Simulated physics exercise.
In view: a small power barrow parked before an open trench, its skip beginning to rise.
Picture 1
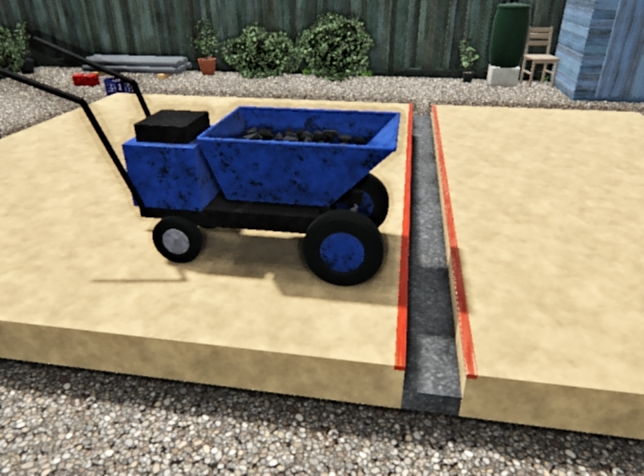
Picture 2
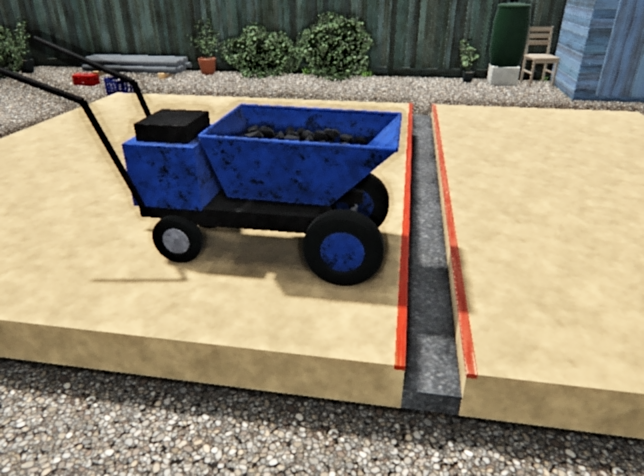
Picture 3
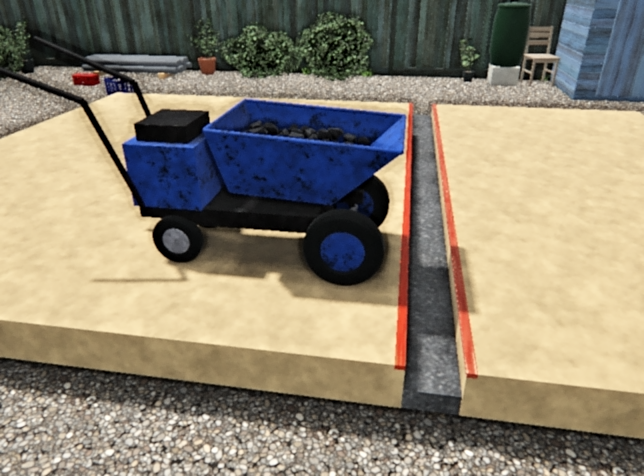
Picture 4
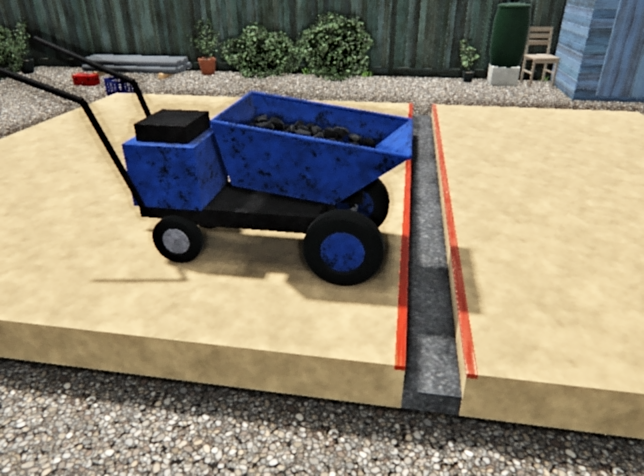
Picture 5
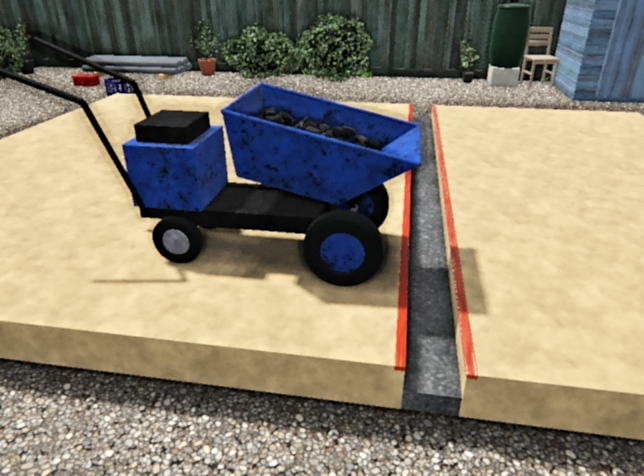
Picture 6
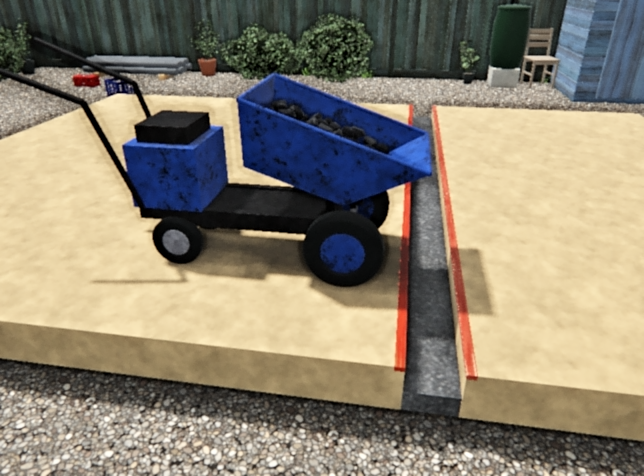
To begin with, a blue power barrow loaded with dark lumps stands on a sandy slab beside a narrow, red-edged trench, its skip level. The skip then starts to tilt slightly, its rear rising and its lip easing to the right, and it steepens gradually until it slants clearly downward, the lumps still inside.
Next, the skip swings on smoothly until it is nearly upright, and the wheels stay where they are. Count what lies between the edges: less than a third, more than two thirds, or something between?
The trench ends with less than a third of it.
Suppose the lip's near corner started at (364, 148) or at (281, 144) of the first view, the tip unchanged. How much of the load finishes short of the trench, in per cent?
Roughly 0 per cent, and 30 per cent.
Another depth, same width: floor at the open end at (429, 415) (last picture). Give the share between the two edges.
Some 0 per cent.
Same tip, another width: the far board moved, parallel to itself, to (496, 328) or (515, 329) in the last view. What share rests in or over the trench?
First some 40, then 60 per cent.
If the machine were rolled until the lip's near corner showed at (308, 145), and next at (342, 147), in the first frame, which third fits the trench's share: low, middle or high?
The first try: Between a third and two thirds. The second: The middle third.
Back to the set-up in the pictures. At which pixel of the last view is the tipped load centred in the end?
At about (504, 262).
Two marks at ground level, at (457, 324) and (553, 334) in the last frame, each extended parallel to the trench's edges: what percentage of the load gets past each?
Roughly 60 per cent, and 20 per cent.
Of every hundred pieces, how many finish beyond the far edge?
Some 65 per cent.
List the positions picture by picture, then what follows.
The first picture shows lip of the skip (394, 150), level; top of the load (289, 149), lumps of coal; first edge of the trench (402, 317); far edge (465, 323), the trench under half as wide as the skip, and about half as deep as wide.
The second picture shows lip of the skip (396, 150), level; top of the load (291, 147).
The third picture shows lip of the skip (401, 153), tipped barely; top of the load (289, 145).
The fourth picture shows lip of the skip (409, 157), tipped a little; top of the load (291, 134).
The fifth picture shows lip of the skip (419, 165), tipped a little; top of the load (281, 140).
The sixth picture shows lip of the skip (429, 174), tipped clearly; top of the load (282, 125); first edge of the trench (402, 318); far edge (465, 324).
Just after the last frame, skip tipped steeply; every one in the skip.
A moment on, skip tipped right over; roughly half in the skip; roughly half beyond it; just a few falling.
Further on, skip tipped right over; roughly a third in the skip; just a few in or heaped over the trench; roughly two thirds beyond it.
When it is over, skip tipped right over; roughly a third in the skip; just a few in or heaped over the trench; roughly two thirds beyond it.
